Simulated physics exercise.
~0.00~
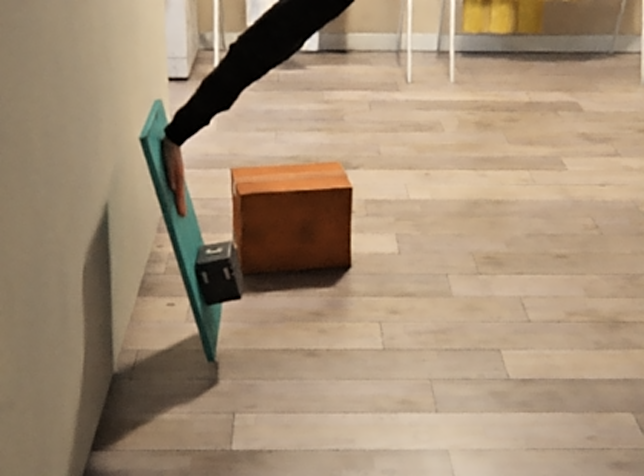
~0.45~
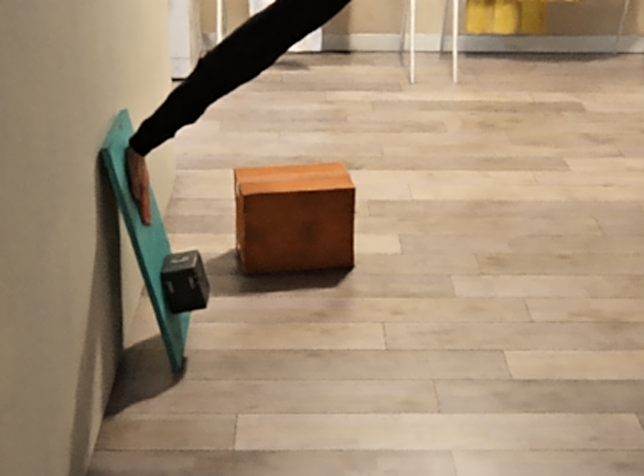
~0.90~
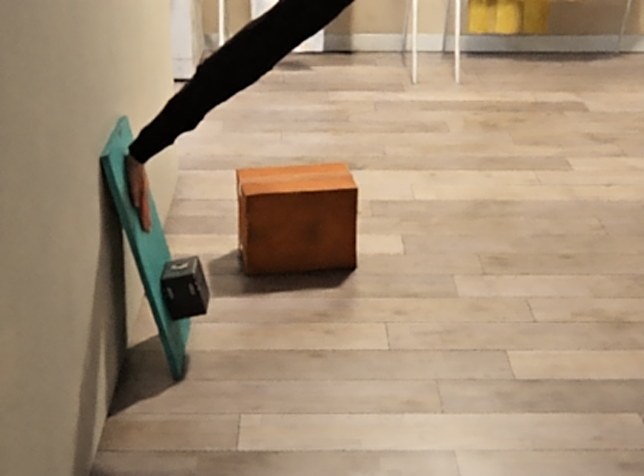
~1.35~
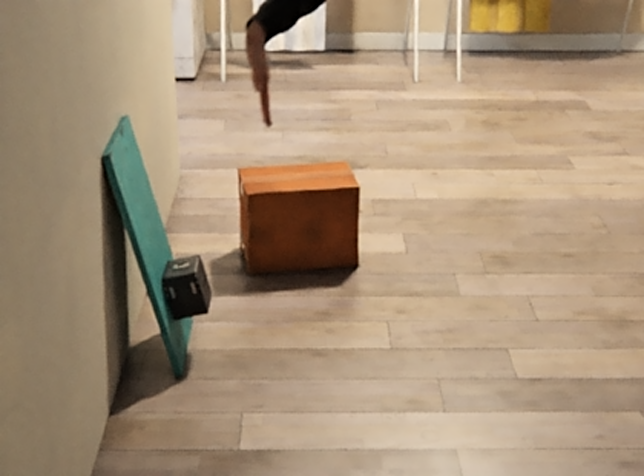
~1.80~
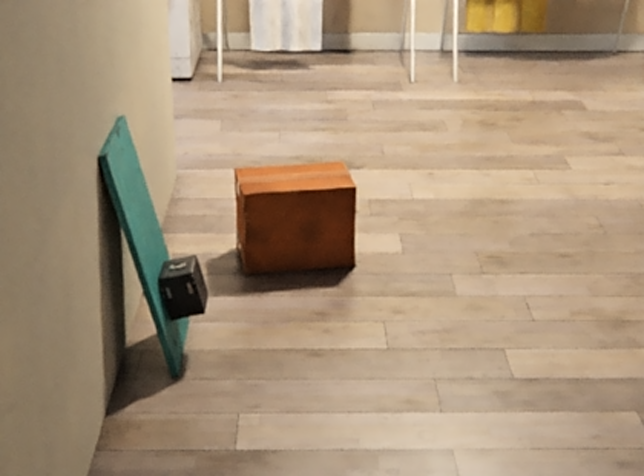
On a wood-plank floor beside a bare wall, a hand moves a turquoise board with a small dark block on its face leftward to lean against the wall, then lets go and withdraws; the board stays leaning, with an orange box still nearby.
